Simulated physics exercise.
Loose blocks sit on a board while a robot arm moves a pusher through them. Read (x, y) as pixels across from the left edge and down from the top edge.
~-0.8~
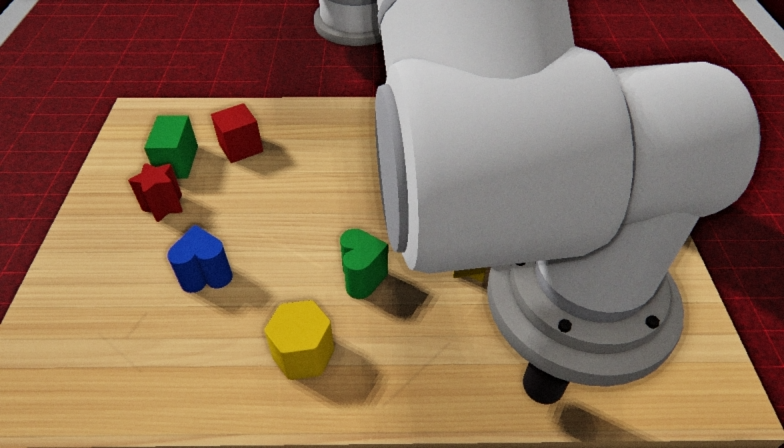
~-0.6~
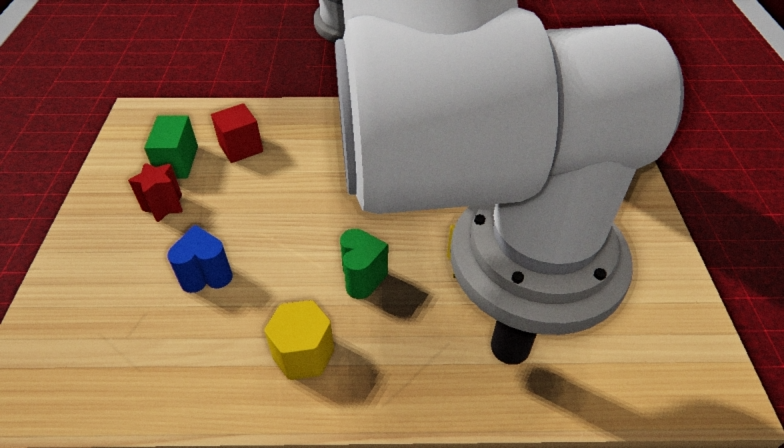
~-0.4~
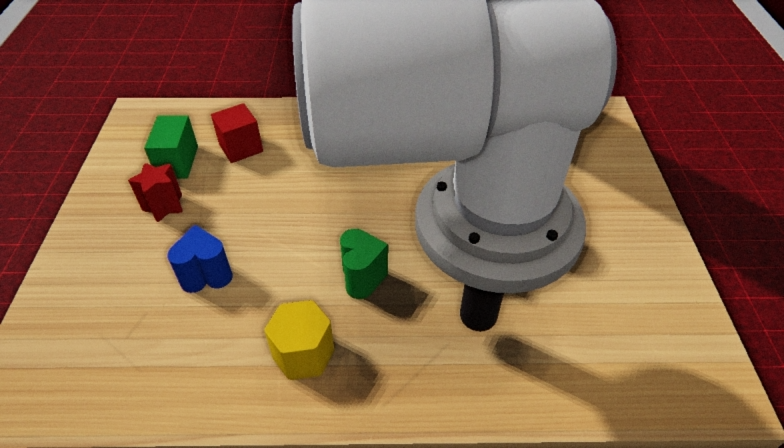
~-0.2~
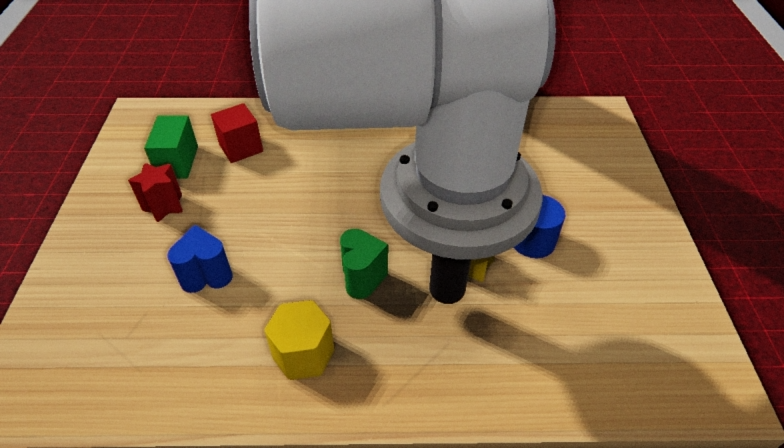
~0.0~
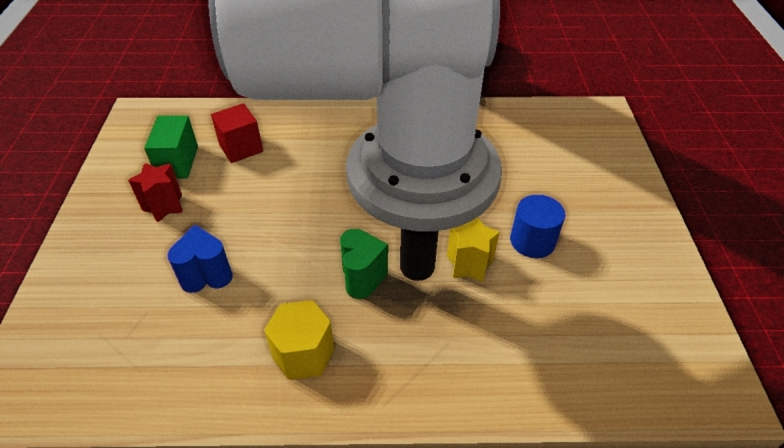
The robot arm moves its black pusher up and left between the green heart and yellow star.
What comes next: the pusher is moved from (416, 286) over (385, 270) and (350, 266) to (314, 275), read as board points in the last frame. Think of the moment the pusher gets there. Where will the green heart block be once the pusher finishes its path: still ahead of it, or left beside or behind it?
At the end of the path, the pusher is still pushing the green heart block ahead of it.
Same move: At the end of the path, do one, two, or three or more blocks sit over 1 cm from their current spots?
It's going to be one.
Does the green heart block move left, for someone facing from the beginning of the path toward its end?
In short: Yes.
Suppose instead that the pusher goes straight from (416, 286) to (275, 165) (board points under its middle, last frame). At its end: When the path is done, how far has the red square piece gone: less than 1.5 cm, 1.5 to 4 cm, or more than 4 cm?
It moves only a bit, under 1.5 cm.
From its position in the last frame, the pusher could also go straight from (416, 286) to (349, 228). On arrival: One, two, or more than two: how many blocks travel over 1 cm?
Looking at the path, I think only one of the blocks ends up more than 1 cm away.
On the path given first. One third of the way, pusher at (385, 252); green heart block at (345, 247), turned 30° anticlockwise.
Two thirds of the way, pusher at (348, 248); green heart block at (315, 253), turned 70° anticlockwise.
At the end, pusher at (311, 257); green heart block at (280, 268), turned 95° anticlockwise; yellow star block still.
